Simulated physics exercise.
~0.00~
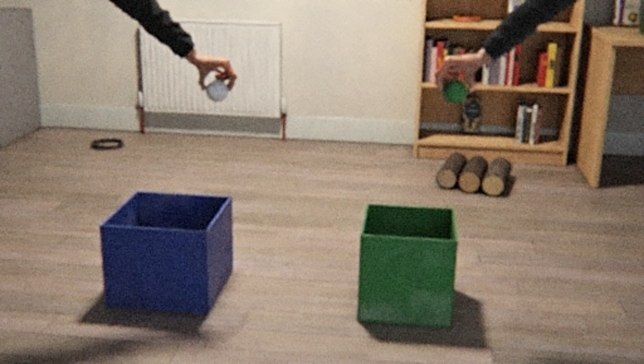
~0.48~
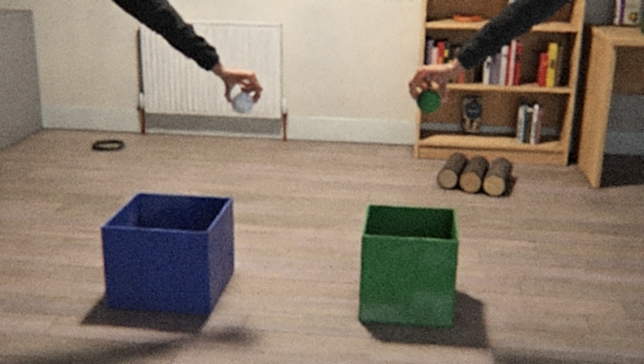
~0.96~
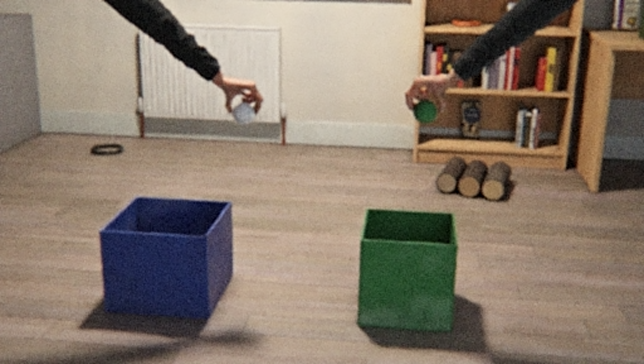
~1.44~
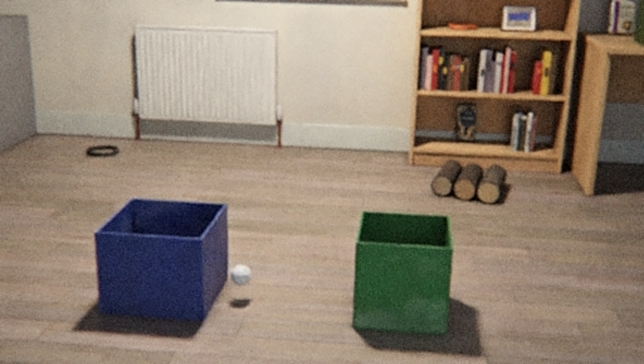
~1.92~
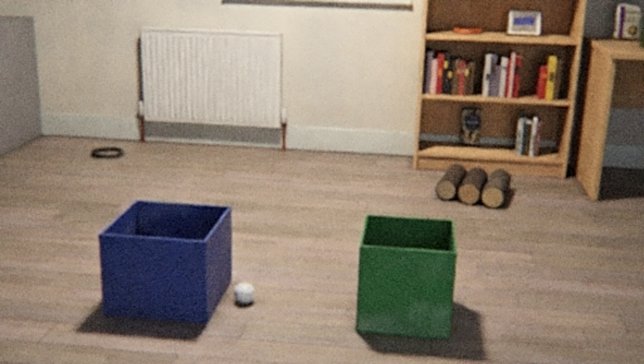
Two hands release a white onion that misses the crates and a green apple that lands inside one.
